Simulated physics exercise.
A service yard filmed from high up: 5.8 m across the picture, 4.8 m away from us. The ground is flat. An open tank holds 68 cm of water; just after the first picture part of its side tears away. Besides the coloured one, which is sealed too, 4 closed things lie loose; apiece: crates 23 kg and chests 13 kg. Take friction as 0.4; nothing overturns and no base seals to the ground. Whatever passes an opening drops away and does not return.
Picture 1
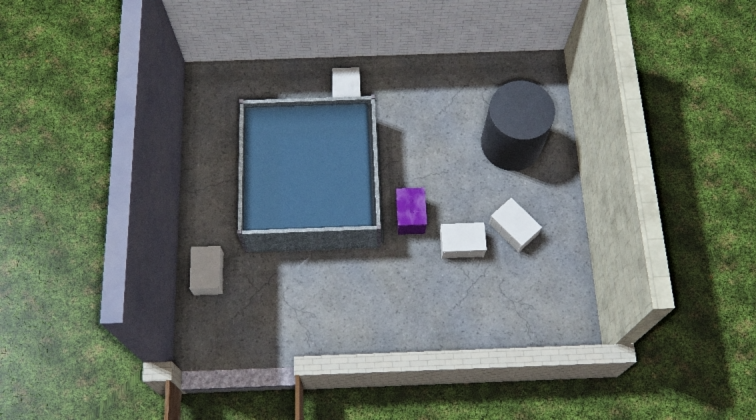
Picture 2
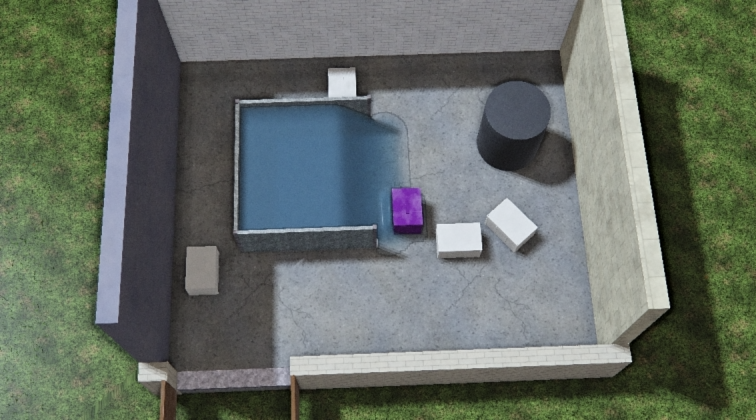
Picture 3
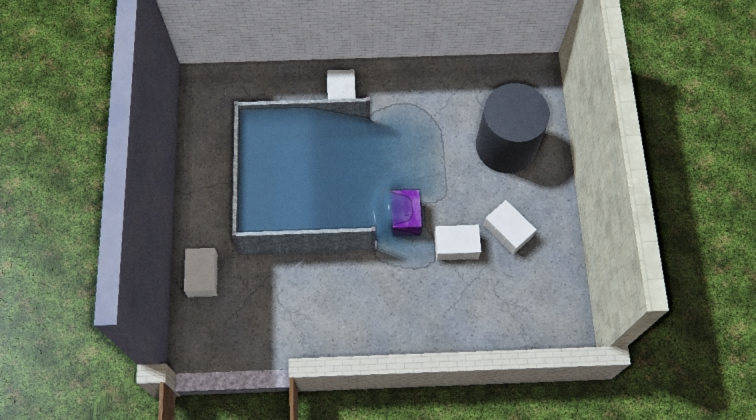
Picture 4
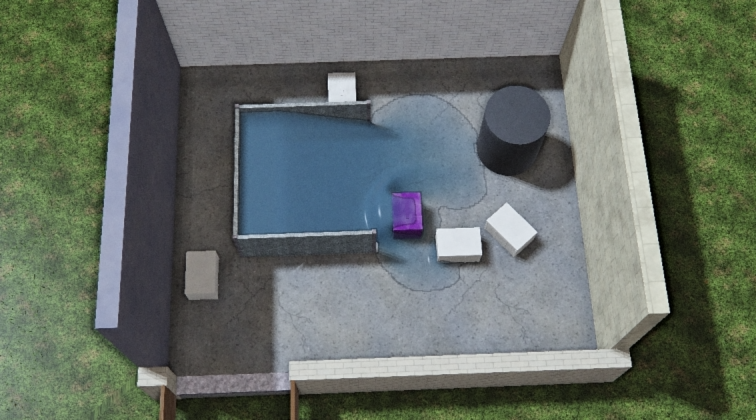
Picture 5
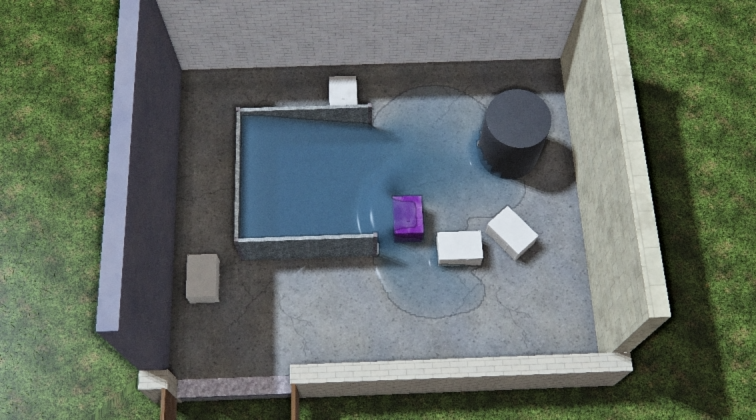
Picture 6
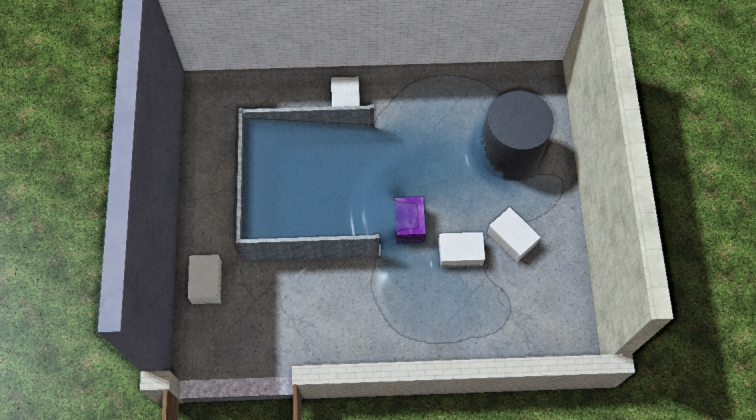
A walled yard with a flat grey floor and grass outside is seen from high above, with a square open tank of blue water left of centre. A purple chest sits right of the tank near two white boxes, with a dark cylinder at upper right and paler boxes above and lower left. The tank's right side gives way and water spreads rightward around the chest and cylinder, while the boxes stay put and the camera drifts slightly.
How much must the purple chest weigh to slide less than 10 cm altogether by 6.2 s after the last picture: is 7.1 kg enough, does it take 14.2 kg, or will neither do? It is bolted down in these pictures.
I expect that neither weight holds it.
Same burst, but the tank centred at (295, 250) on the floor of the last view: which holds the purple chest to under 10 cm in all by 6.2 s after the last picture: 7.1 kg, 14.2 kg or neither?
In that case neither weight holds it.
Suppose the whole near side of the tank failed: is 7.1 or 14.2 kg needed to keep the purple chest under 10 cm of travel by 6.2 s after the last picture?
Then only the larger load is enough.
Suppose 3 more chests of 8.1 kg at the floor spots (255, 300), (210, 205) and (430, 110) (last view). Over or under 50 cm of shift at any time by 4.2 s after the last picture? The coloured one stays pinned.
In turn: Under, less, past it.
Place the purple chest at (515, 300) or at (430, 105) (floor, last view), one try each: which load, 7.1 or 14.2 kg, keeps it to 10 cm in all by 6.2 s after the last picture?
In turn: Neither holds; neither holds.
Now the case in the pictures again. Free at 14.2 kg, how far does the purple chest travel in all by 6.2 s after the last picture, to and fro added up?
About 600 cm.
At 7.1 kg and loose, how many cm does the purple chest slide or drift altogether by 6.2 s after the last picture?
Some 550 cm in all.
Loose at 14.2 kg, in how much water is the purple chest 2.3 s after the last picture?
Roughly 25 cm.
Then, 0.6 s after the last picture the purple chest would be 226 cm from its start with 7.1 kg and 223 cm from its start with 14.2 kg; 17 cm of water round it then.
Then, 2.3 s after the last picture the purple chest would be 229 cm from its start with 7.1 kg and 221 cm from its start with 14.2 kg; 25 cm of water round it then.
Then, 4.2 s after the last picture the purple chest would be 122 cm from its start with 7.1 kg and 110 cm from its start with 14.2 kg; 13 cm of water round it then.
Then, 6.2 s after the last picture the purple chest would be 90 cm from its start with 7.1 kg and 126 cm from its start with 14.2 kg; 9 cm of water round it then.
